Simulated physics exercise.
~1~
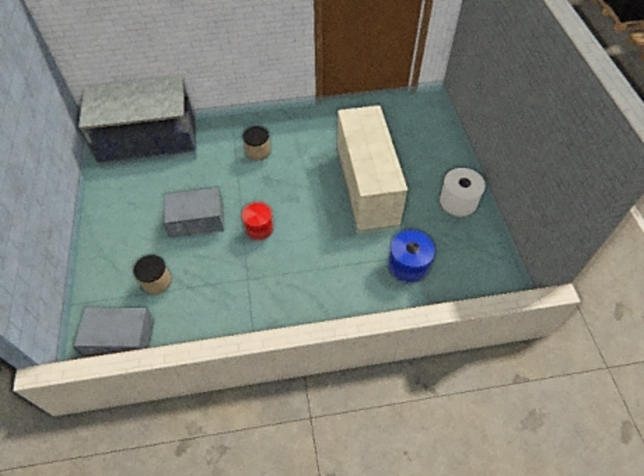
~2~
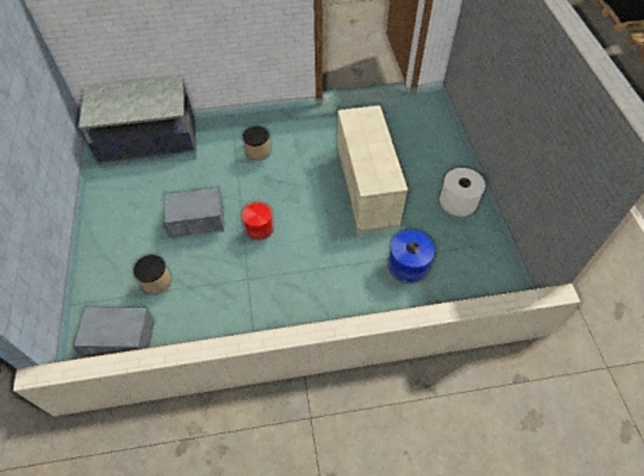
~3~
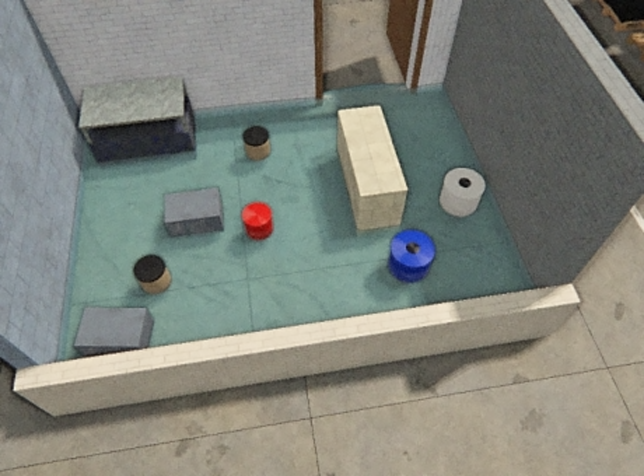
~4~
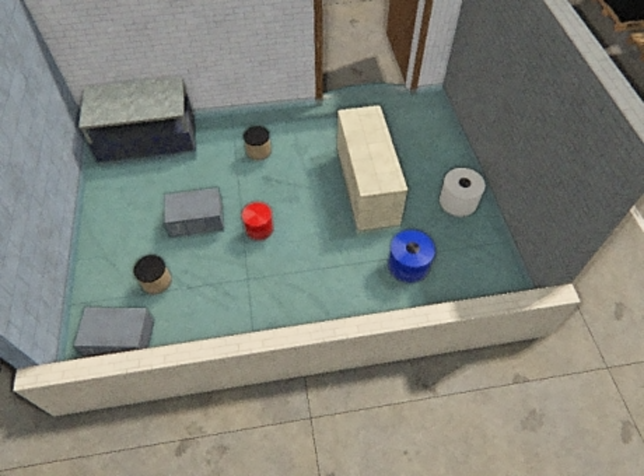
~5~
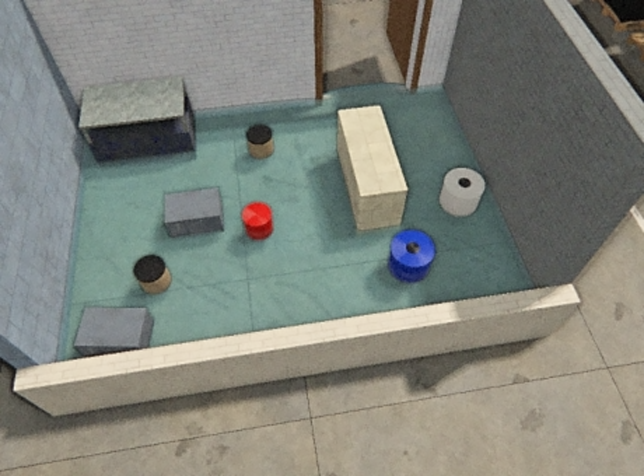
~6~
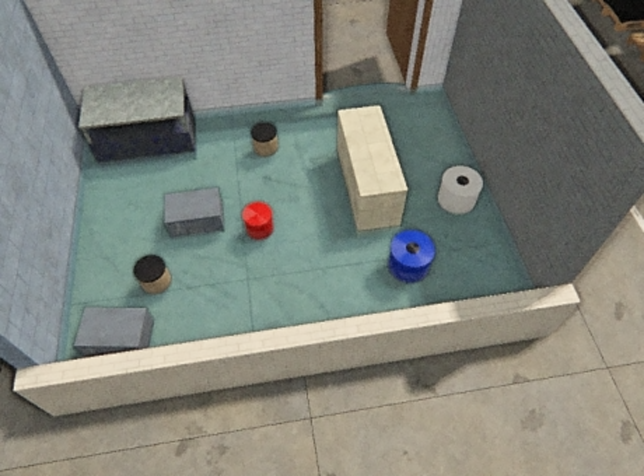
A brown door opens at the back, then a black-topped tub shifts slightly right.
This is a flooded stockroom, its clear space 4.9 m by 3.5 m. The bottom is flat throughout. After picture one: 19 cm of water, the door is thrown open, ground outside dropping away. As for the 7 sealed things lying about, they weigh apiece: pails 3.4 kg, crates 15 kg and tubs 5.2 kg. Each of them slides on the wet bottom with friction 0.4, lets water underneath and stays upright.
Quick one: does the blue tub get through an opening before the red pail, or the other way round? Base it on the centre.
The blue one gets through first.
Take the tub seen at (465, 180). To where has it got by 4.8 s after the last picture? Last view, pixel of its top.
The top should be near pixel (431, 111).
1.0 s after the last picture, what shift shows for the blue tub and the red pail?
About 10 and 10 cm by then.
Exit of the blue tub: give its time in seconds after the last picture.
Somewhere near 10.0 s.
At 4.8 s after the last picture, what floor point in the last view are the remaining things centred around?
Averaged position, last view: Near pixel (297, 223).
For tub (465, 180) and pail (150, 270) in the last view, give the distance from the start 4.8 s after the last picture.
In turn they sit 120 cm and 30 cm away.
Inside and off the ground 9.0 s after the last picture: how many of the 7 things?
That would be 5 of them.
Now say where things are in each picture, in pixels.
The first picture shows the blue tub at (413, 248), afloat; the red pail at (257, 214) floats; 19 cm deep round most things; 0 of 7 have shifted.
The second picture shows the blue tub at (413, 248) floats; the red pail at (257, 214) floats; 19 cm deep round most things; 0 of 7 have shifted.
The third picture shows the blue tub at (413, 248), afloat; the red pail at (257, 214) floats; about 2910 L in view; 0 of 7 have shifted.
The fourth picture shows the blue tub at (413, 248), afloat; the red pail at (257, 214), afloat; 19 cm deep round most things; 0 of 7 have shifted.
The fifth picture shows the blue tub at (413, 248), afloat; the red pail at (257, 214), afloat; 19 cm deep round most things; 1 of 7 have shifted.
The sixth picture shows the blue tub at (413, 248), afloat; the red pail at (257, 214), afloat; about 2780 L in view; 2 of 7 have shifted.
Then, 1.0 s after the last picture the blue tub is near (414, 242), 0.1 m from its start, afloat; the red pail is near (262, 206), 0.1 m from its start, afloat; 0 of 7 are out; 7 afloat.
Then, 4.8 s after the last picture the blue tub is near (444, 178), 1.1 m from its start, afloat; the red pail is near (295, 185), 0.6 m from its start, afloat; 1 of 7 are out; 6 afloat.
Then, 9.0 s after the last picture the blue tub is near (380, 92), 2.5 m from its start, afloat; the red pail is near (308, 159), 1.0 m from its start, afloat; 2 of 7 are out; 5 afloat.
Then, 13.0 s after the last picture the blue tub has gone out (9.9 s after the last picture); the red pail is near (333, 116), 1.8 m from its start, afloat; 3 of 7 are out; 4 afloat.
